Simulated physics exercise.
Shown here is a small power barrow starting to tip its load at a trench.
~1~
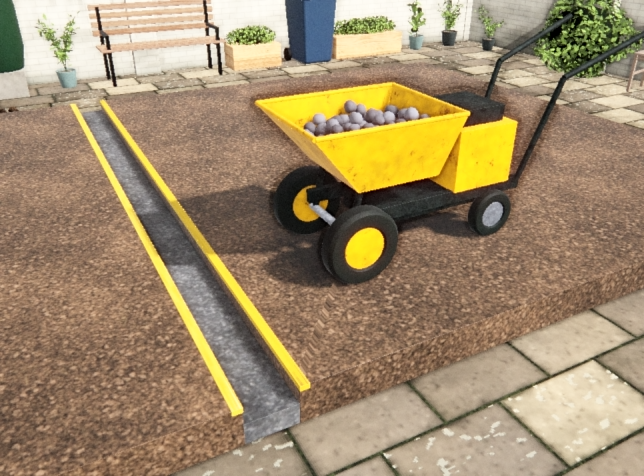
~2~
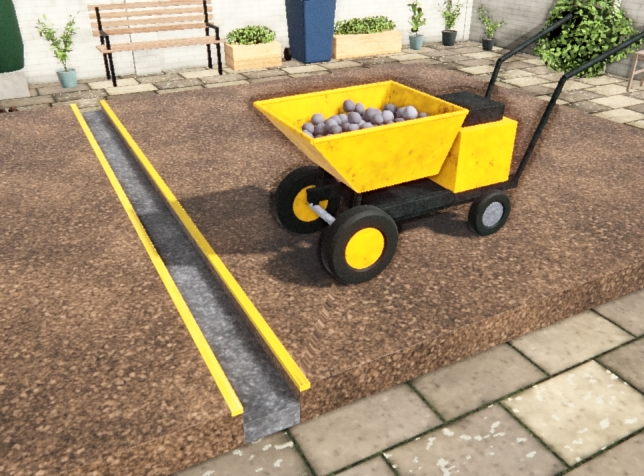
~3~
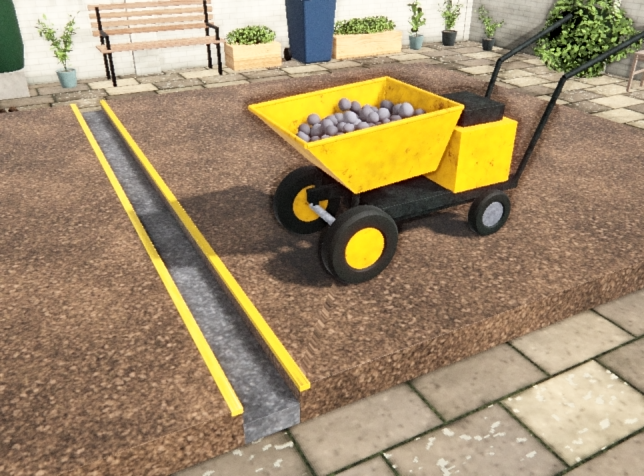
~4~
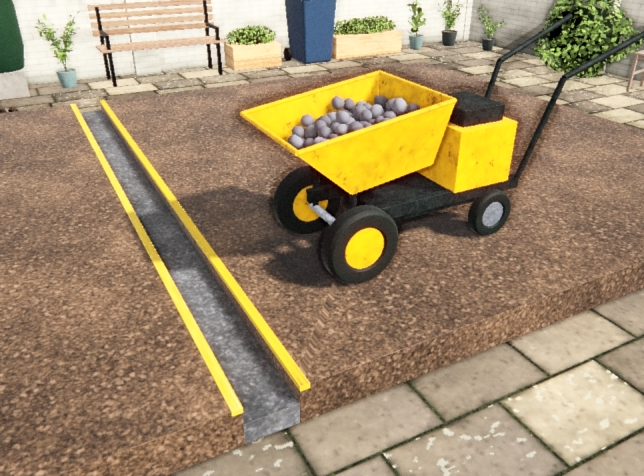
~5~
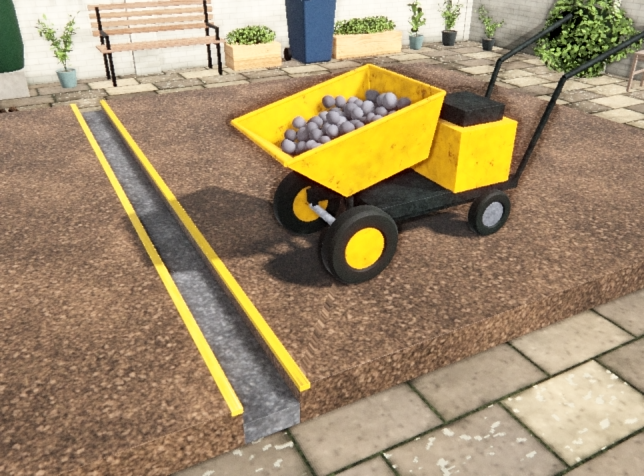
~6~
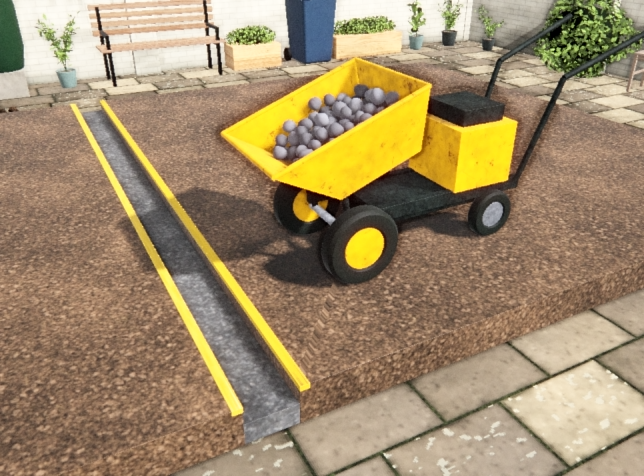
A yellow barrow with black wheels and handles, its skip holding round grey cobbles, stands right of centre on brown ground in a paved yard, seen from slightly above. To its left runs a narrow grey trench edged in yellow, with a bench, planters and a pale wall behind. The skip tilts gradually forward to the left, its lip lowering, while the wheels and camera stay still.
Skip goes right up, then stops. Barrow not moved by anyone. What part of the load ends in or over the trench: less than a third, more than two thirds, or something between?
By the look of it, the trench catches a moderate share, one-third to two-thirds.
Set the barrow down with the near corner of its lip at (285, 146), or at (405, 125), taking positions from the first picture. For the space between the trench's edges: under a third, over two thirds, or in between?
At the first stop the answer is under a third, and at the second it is under a third.
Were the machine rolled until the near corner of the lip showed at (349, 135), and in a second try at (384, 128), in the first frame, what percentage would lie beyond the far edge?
The first stop gives 0 per cent; the second gives 0 per cent.
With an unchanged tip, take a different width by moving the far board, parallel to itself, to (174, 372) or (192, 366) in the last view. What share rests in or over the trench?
Roughly 80 % and 70 %.
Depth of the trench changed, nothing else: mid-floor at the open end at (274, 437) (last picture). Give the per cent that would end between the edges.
80 %, roughly.
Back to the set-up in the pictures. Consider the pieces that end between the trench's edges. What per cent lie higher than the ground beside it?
35 per cent or so.
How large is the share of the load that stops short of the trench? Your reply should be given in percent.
I'd put it at around 0 percent.
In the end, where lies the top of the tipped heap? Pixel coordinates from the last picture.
Roughly at (191, 278).
Soon, skip tipped steeply; all in the skip.
A while on, skip tipped right over; about two thirds in the skip; about a quarter in or heaped over the trench; a small part beyond it.
Towards the end, skip tipped right over; about a third in the skip; about half in or heaped over the trench; about a quarter beyond it.
Finally, skip tipped right over; about a third in the skip; about half in or heaped over the trench; about a quarter beyond it.
